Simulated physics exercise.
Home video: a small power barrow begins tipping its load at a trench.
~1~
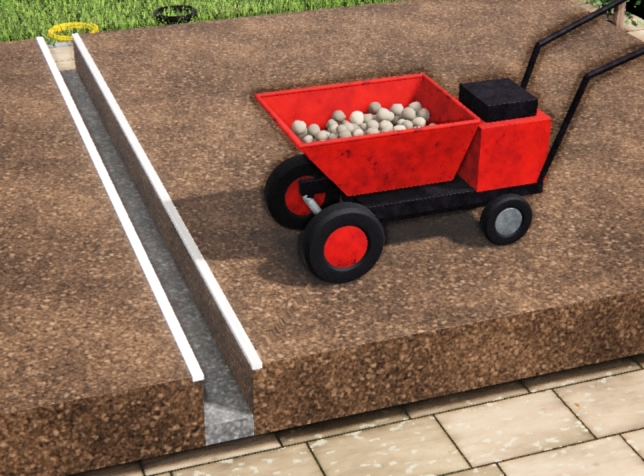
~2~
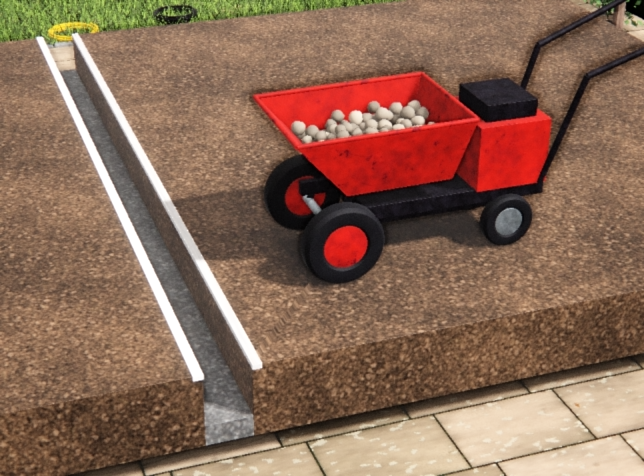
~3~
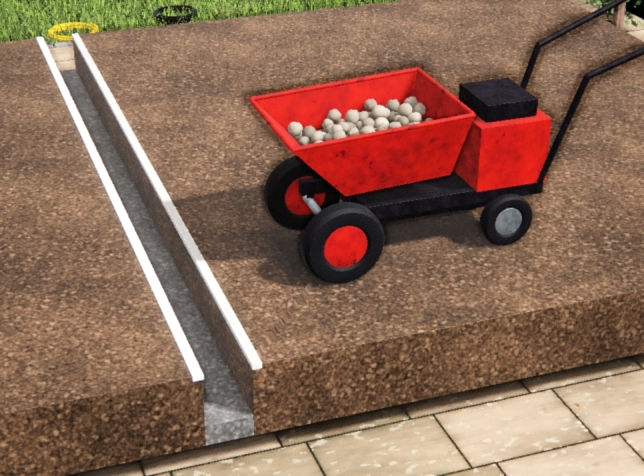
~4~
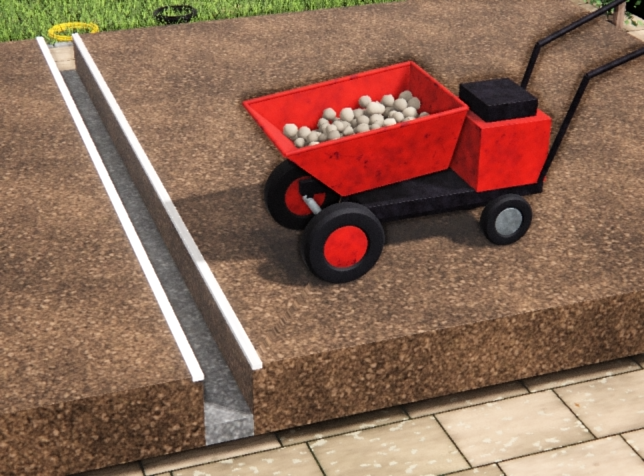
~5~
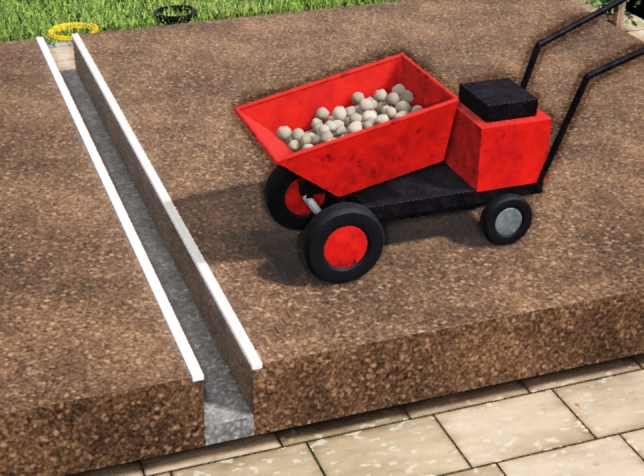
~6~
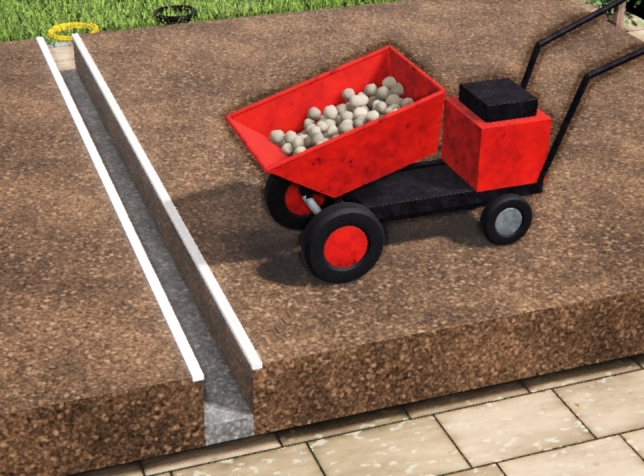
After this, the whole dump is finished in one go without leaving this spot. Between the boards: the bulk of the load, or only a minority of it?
The bulk of it.
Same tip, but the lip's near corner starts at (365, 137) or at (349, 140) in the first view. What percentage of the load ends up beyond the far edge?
0 % then 0 %.
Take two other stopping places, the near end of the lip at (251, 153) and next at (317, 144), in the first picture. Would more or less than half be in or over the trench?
To start, the lesser share; after that, the greater share.
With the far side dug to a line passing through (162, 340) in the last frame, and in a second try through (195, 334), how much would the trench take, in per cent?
Roughly 100 per cent, then roughly 70 per cent.
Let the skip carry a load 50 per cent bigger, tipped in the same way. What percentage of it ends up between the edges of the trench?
Share between the edges: Approx. 80 %.
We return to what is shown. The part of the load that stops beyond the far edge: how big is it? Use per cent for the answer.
Roughly 5 per cent of the load.
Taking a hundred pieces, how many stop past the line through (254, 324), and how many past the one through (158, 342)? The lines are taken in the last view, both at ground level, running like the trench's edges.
Around 100 in a hundred for the first, 0 in a hundred for the second.
Shortly afterwards, skip tipped steeply; the whole lot in the skip.
Next, skip tipped right over; the bulk in the skip; only a few short of the trench; near a quarter in or heaped over the trench; only a few beyond it; only a few falling.
Some moments later, skip tipped right over; a little in the skip; only a few short of the trench; the bulk in or heaped over the trench; a little beyond it.
In the end, skip tipped right over; only a few short of the trench; all but a few in or heaped over the trench; a little beyond it.
